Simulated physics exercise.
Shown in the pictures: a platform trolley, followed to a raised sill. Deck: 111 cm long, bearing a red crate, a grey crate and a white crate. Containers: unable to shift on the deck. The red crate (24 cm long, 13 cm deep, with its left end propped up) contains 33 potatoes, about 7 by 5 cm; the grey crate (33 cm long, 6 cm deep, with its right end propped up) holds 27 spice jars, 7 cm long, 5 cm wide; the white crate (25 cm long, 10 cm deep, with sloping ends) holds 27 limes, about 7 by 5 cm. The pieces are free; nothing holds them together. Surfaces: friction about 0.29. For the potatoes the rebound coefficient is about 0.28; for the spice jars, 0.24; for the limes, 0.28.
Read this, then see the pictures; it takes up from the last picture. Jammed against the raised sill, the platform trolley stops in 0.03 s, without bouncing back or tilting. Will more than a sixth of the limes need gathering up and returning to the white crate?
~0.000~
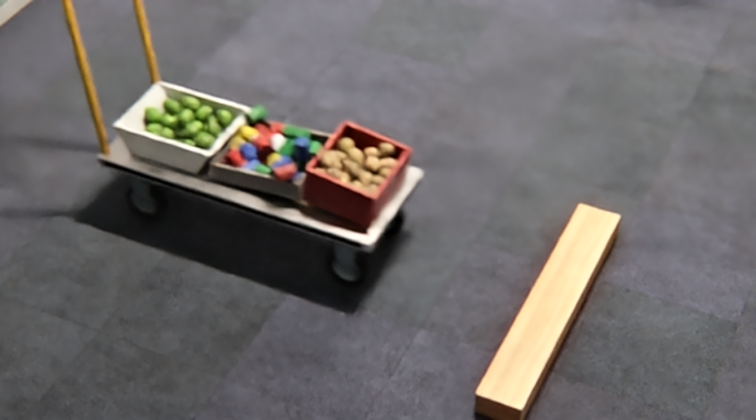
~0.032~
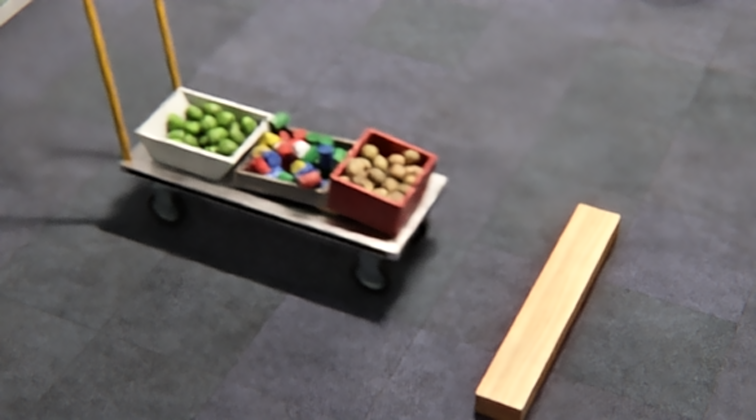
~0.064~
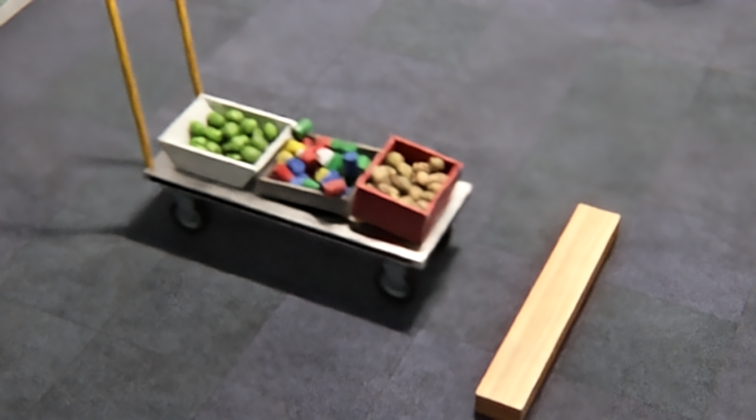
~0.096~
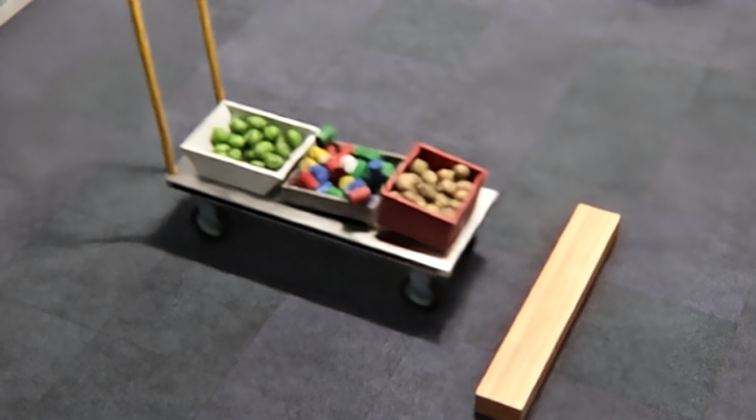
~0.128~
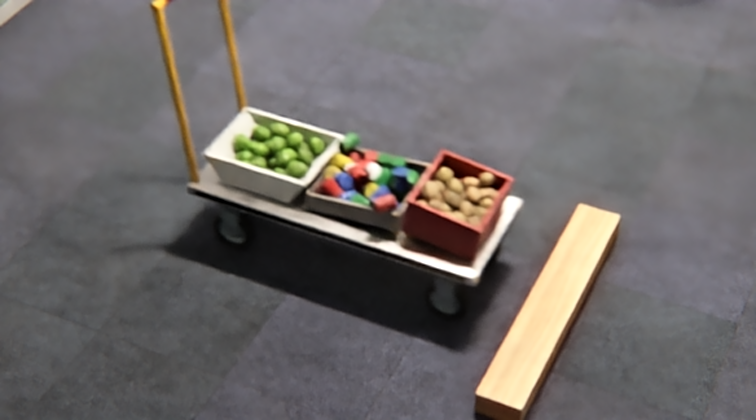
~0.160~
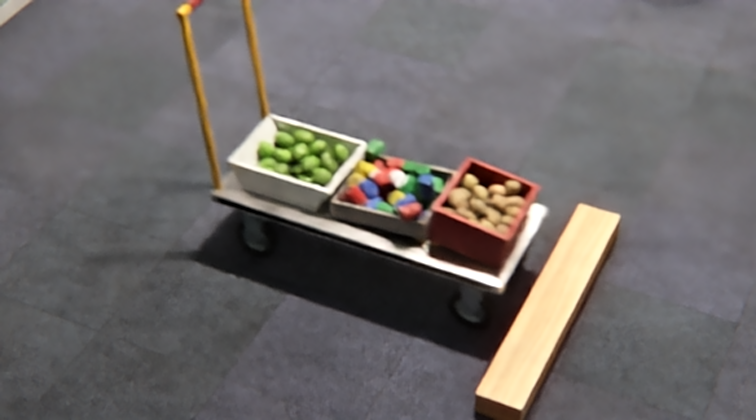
Yes.
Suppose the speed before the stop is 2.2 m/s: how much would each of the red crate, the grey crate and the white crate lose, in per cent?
Red crate 10 %, grey crate 20 %, white crate 10 %.
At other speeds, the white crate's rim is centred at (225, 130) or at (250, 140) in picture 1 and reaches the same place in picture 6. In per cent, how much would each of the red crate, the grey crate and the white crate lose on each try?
Try by try, the red crate would lose 10 then 0 per cent, the grey crate 10 then 10 per cent, and the white crate 0 then 0 per cent.
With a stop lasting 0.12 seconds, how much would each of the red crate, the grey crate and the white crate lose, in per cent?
With that change, red crate 10 per cent, grey crate 20 per cent, white crate 20 per cent.
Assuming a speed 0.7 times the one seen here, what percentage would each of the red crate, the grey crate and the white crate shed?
In that case the red crate sheds 0 per cent, the grey crate 10 per cent and the white crate 10 per cent.
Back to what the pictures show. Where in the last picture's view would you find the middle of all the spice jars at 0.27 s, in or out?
In the last view, the centre sits near (432, 200).
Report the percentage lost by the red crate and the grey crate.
Red crate 10 %, grey crate 25 %.
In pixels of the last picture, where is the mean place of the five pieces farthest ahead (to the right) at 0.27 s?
Centre: Approx. (532, 226) px.
After 0.17 s, contact.
After 0.27 s, the red crate has all 33, the grey crate is down by 2 of 27 and the white crate has all 27.
After 0.39 s, the red crate is down by 2 of 33, the grey crate is down by 5 of 27 and the white crate is down by 5 of 27.
After 0.62 s, the red crate is down by 3 of 33, the grey crate is down by 6 of 27 and the white crate is down by 8 of 27.
When it is over (at 1.13 s), the red crate is down by 3 of 33, the grey crate is down by 7 of 27 and the white crate is down by 8 of 27. Asked share, 8 of 27, 30 per cent.
